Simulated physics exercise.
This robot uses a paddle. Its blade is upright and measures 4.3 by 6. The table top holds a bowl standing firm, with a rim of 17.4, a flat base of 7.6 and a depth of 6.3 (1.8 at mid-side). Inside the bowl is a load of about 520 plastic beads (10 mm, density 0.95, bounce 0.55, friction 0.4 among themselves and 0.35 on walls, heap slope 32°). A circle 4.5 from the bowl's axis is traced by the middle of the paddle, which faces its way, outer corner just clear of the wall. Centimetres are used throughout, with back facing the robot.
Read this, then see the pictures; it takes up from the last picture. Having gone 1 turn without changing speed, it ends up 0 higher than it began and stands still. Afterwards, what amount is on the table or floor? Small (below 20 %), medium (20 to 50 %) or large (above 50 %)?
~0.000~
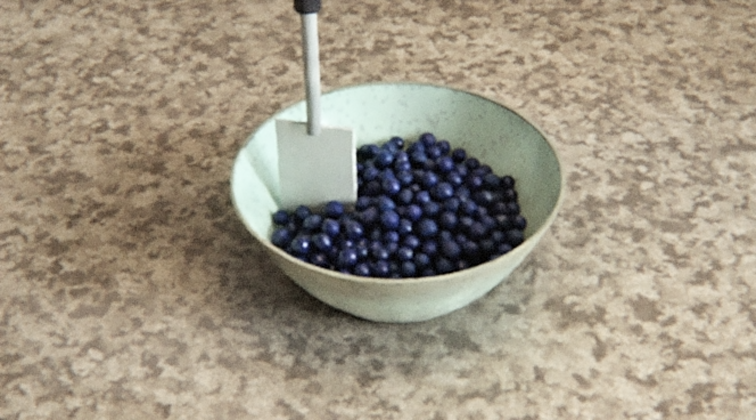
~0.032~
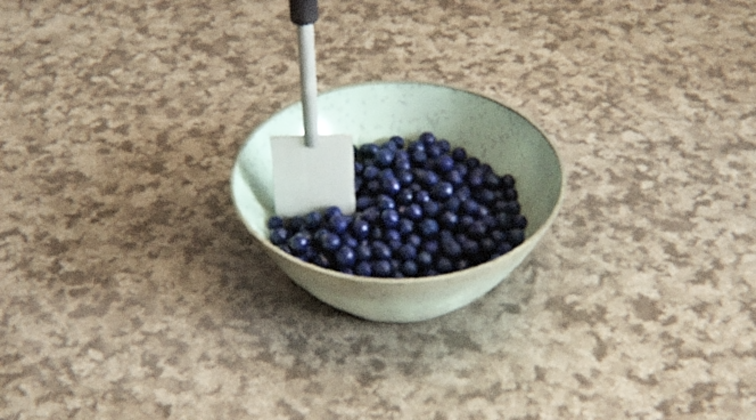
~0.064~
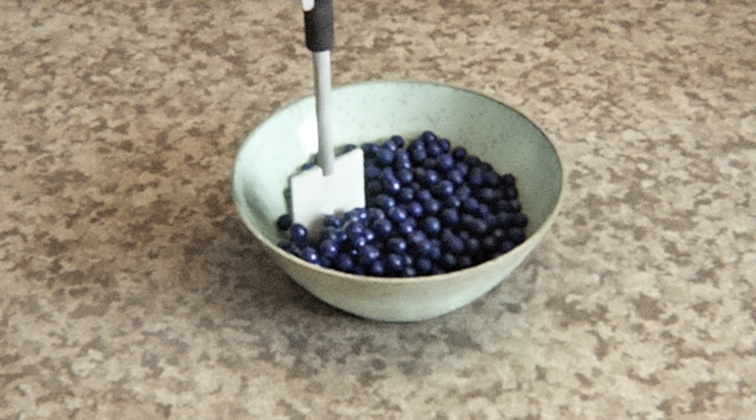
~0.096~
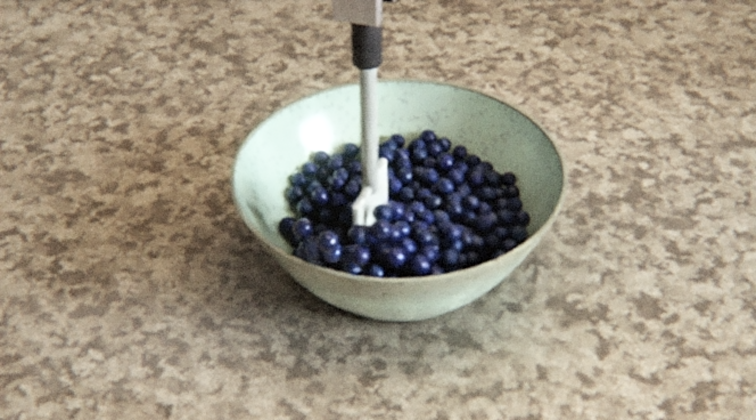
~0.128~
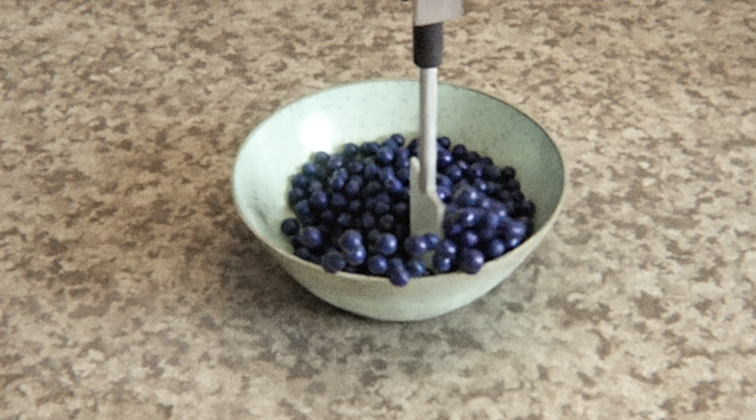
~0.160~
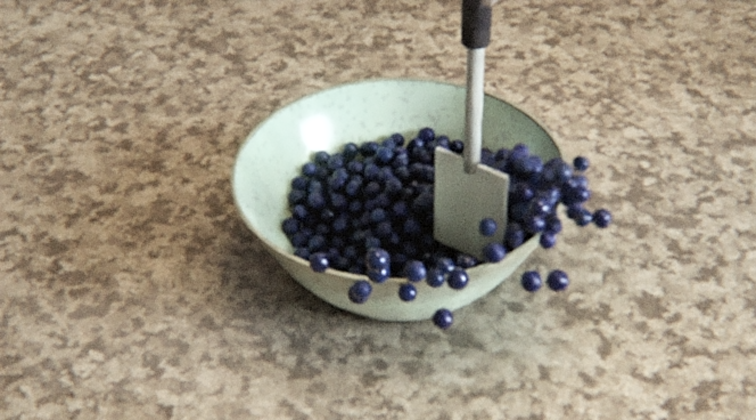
It is medium.
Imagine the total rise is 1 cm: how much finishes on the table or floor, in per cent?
That works out to some 25 per cent.
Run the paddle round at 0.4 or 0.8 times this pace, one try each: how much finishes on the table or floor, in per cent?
First try close to 10, second close to 30, in per cent.
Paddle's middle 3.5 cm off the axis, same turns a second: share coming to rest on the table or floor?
Around 45 in a hundred.
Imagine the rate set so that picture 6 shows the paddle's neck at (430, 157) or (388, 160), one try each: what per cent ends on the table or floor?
Some 30 and 20 per cent respectively.
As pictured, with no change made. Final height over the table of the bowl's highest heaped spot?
5.5 cm or so.
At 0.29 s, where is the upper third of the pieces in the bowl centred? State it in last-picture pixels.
I'd point to about (340, 141).
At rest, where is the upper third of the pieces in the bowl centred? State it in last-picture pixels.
(353, 253).
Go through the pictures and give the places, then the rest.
In the first picture, the paddle neck at (313, 101), 0° round; upper third of the load around (404, 213), from x 280 to 520, top at y 140; 521 in the bowl.
In the second picture, the paddle neck at (310, 112), 14° round; upper third of the load around (403, 215), from x 275 to 520, top at y 140.
In the third picture, the paddle neck at (325, 140), 49° round; upper third of the load around (401, 223), from x 285 to 520, top at y 140.
In the fourth picture, the paddle neck at (370, 158), 85° round; upper third of the load around (415, 231), from x 290 to 520, top at y 140; 520 in the bowl, 1 in flight or on the tool.
In the fifth picture, the paddle neck at (427, 158), 120° round; upper third of the load around (453, 221), from x 290 to 525, top at y 140; 513 in the bowl, 8 in flight or on the tool.
In the sixth picture, the paddle neck at (473, 138), 156° round; upper third of the load around (492, 192), from x 290 to 600, top at y 135; 491 in the bowl, 30 in flight or on the tool.
After 0.23 s, 229° round, highest piece 12 above the table; 448 in the bowl, 2 on the table or floor, 71 in flight or on the tool.
After 0.29 s, 301° round, highest piece 13 above the table; 396 in the bowl, 22 on the table or floor, 103 in flight or on the tool.
After 0.52 s, 0° round, highest piece 7 above the table; 331 in the bowl, 183 on the table or floor, 7 in flight or on the tool.
After 1.22 s, 0° round, highest piece 5 above the table; 331 in the bowl, 190 on the table or floor.
In the end, 331 in the bowl, 190 on the table or floor. That is 36 % on the table or floor.
